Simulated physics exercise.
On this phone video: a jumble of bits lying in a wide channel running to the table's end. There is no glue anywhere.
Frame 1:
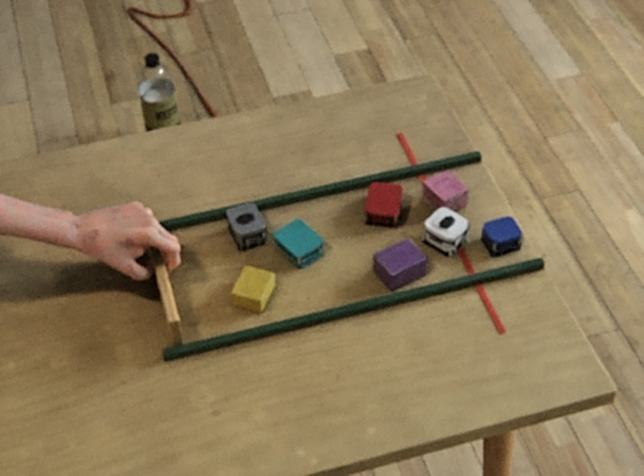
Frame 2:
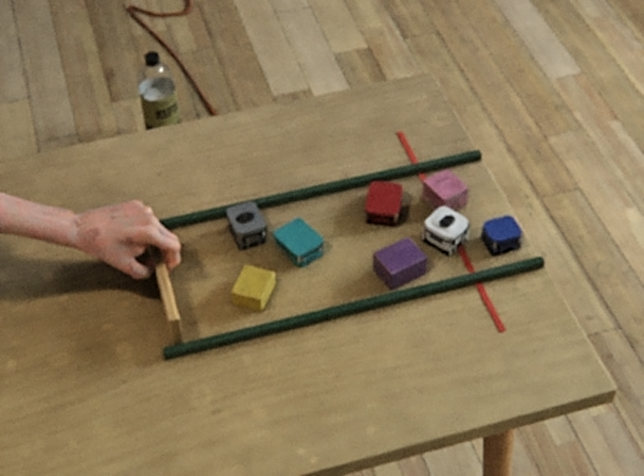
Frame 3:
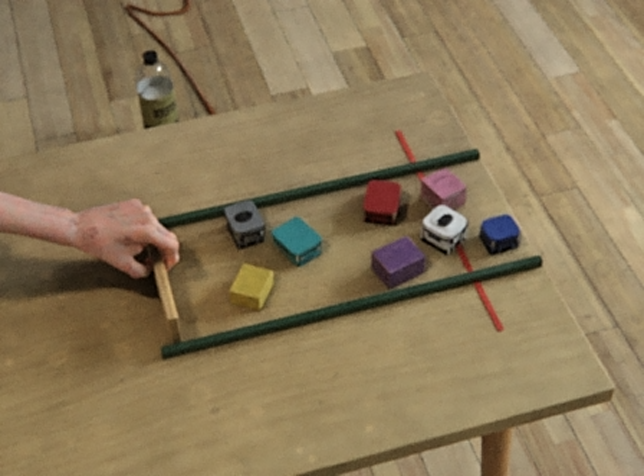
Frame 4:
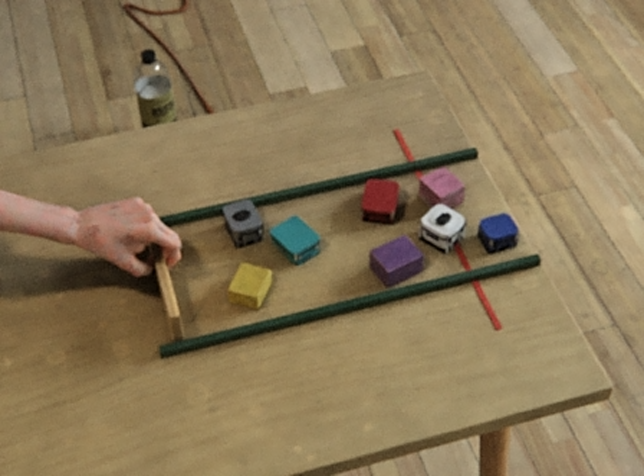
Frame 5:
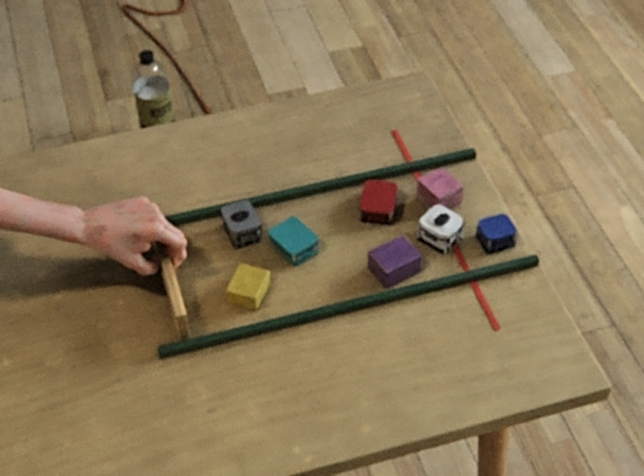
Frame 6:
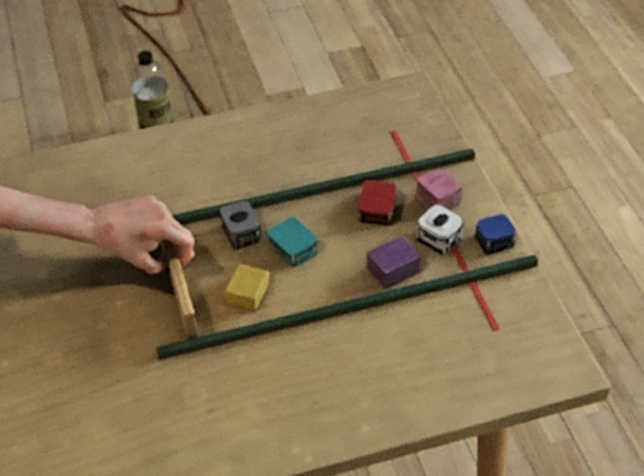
A hand slowly sliding a wooden board rightward between two dark green rails, with the scattered coloured blocks and cases ahead staying still.
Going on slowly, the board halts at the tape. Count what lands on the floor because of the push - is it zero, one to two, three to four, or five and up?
The loss over the edge is just one or two.
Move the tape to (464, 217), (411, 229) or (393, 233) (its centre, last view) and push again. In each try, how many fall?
It would be 4, then 0, then 0.
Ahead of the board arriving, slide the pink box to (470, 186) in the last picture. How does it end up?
It goes down.
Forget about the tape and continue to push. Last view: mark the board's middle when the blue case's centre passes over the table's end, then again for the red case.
First it's close to (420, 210), next close to (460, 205).
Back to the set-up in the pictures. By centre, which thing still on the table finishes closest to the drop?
Result: White case.
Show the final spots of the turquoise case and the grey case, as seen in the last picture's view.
Roughly (473, 204), and the other roughly (438, 179).
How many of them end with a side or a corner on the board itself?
The count in contact is 2.
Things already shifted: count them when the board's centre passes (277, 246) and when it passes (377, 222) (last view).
3, then 7.
Early on, none off yet; blue case at rest near (495, 234); pink box at rest near (439, 192); white case at rest near (440, 230).
A while later, none off yet; blue case at rest near (495, 234); pink box at rest near (439, 192); white case moving near (443, 228).
Finally, the number that fall off is one or two; lost, pink box and blue case.
